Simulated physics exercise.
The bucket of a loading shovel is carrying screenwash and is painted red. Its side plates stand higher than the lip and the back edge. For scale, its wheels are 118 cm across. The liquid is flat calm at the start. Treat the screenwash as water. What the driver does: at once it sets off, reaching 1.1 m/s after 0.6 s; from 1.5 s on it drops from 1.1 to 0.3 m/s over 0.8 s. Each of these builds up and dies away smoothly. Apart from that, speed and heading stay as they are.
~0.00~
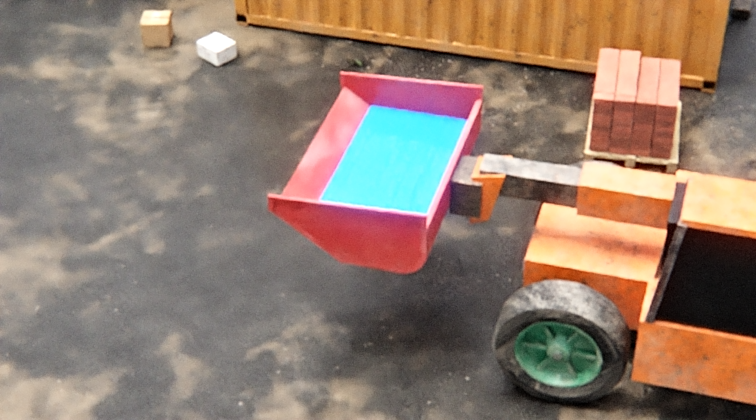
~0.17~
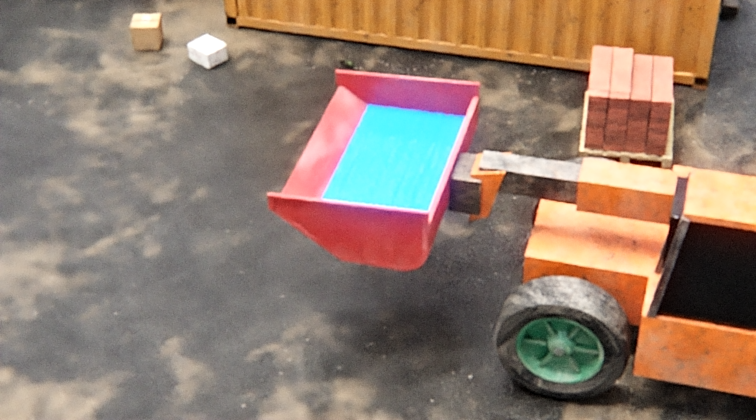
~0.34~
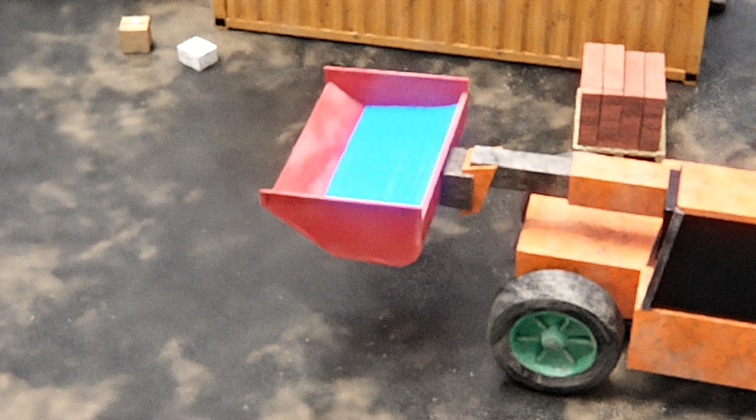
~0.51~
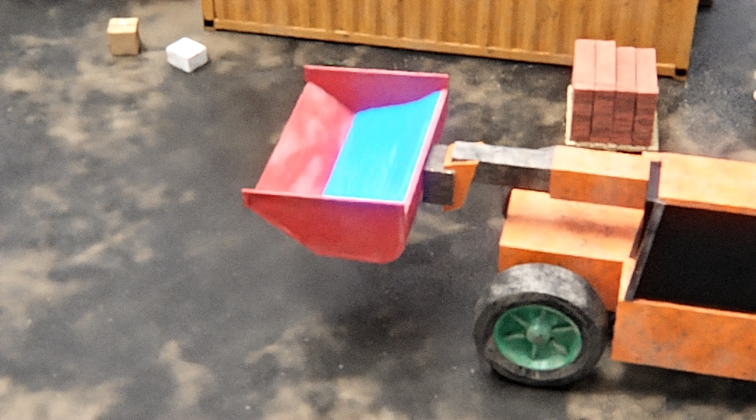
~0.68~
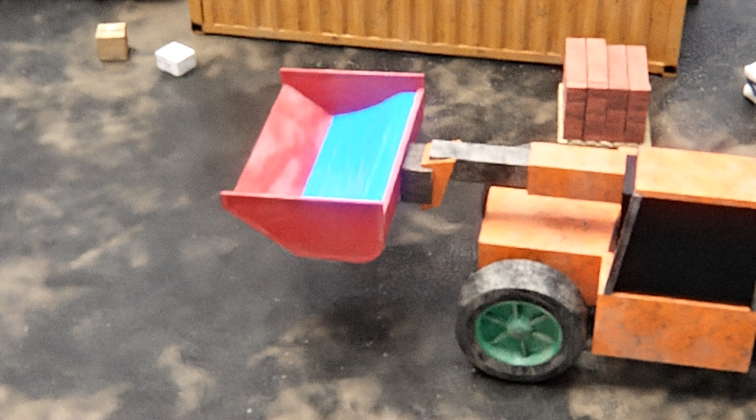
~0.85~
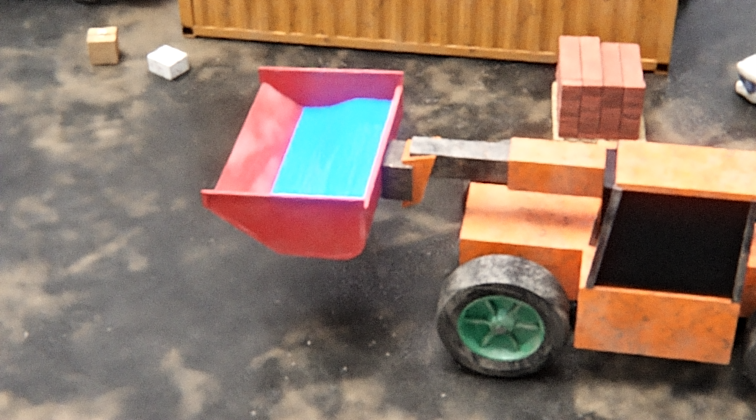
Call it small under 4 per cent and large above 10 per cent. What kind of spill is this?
A middling spill.
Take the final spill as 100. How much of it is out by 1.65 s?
About 90 per cent.
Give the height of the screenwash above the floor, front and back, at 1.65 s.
About 26 cm in front and 14 cm behind.
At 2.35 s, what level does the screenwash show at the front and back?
Front 22 cm, back 24 cm.
By 1.65 s the surface stands 14 cm at the back and 25 cm at the front; 6 per cent is out, over the front.
By 2.35 s the surface stands 24 cm at the back and 22 cm at the front; 6 per cent is out, over the front.
By 3.10 s the surface stands 20 cm at the back and 26 cm at the front; 6 per cent is out, over the front.
By 5.18 s 6 per cent is out, over the front, 28 of 431 litres.
